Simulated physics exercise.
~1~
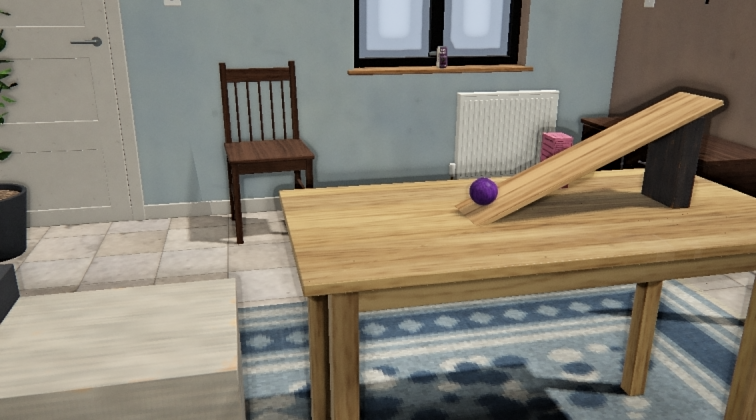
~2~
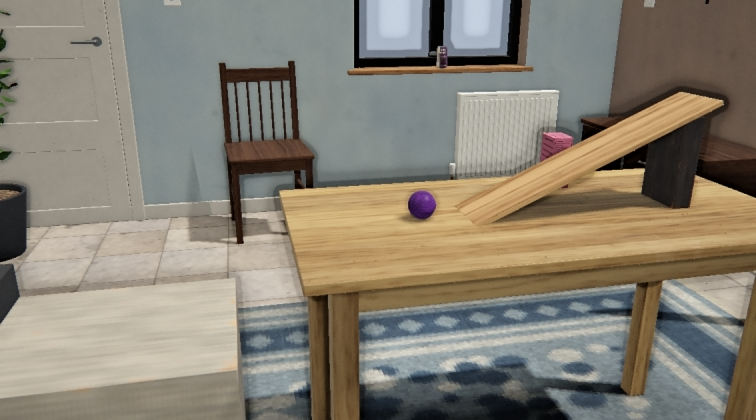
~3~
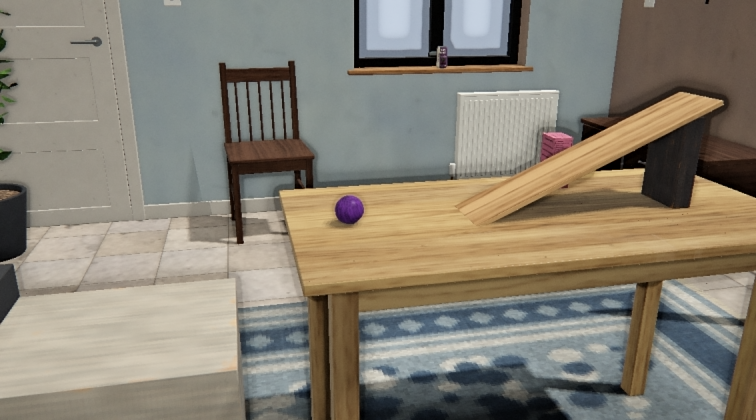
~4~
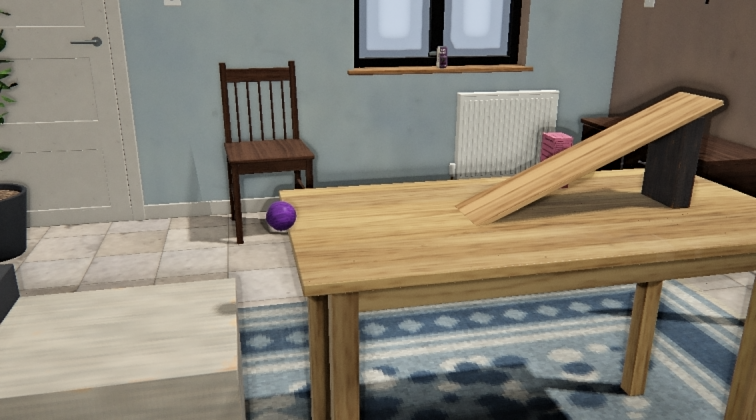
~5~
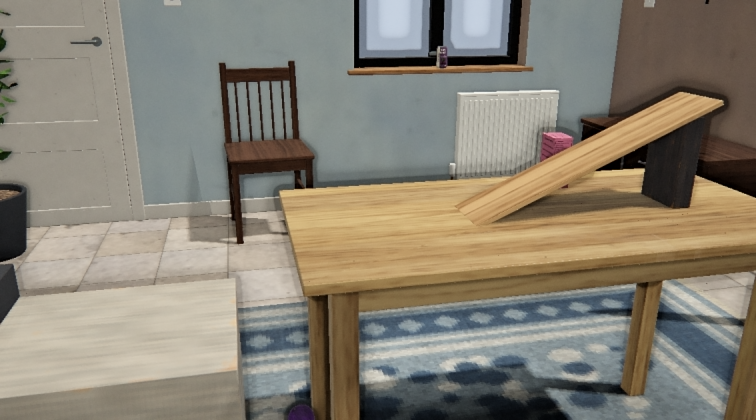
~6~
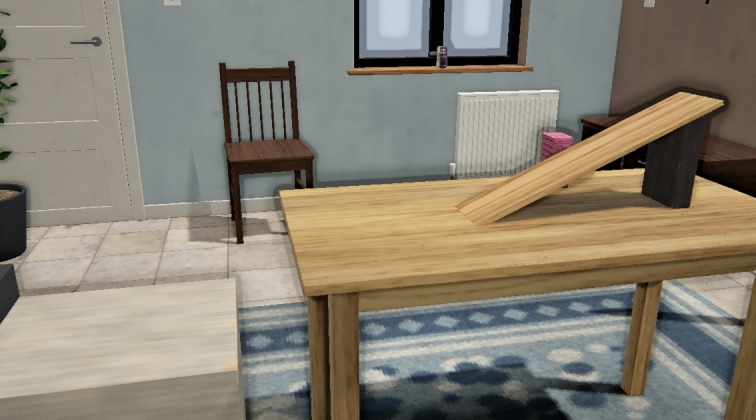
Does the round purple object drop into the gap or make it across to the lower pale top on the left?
It drops into the gap. It rolls off the left edge of the table and falls down out of sight before reaching the pale top.
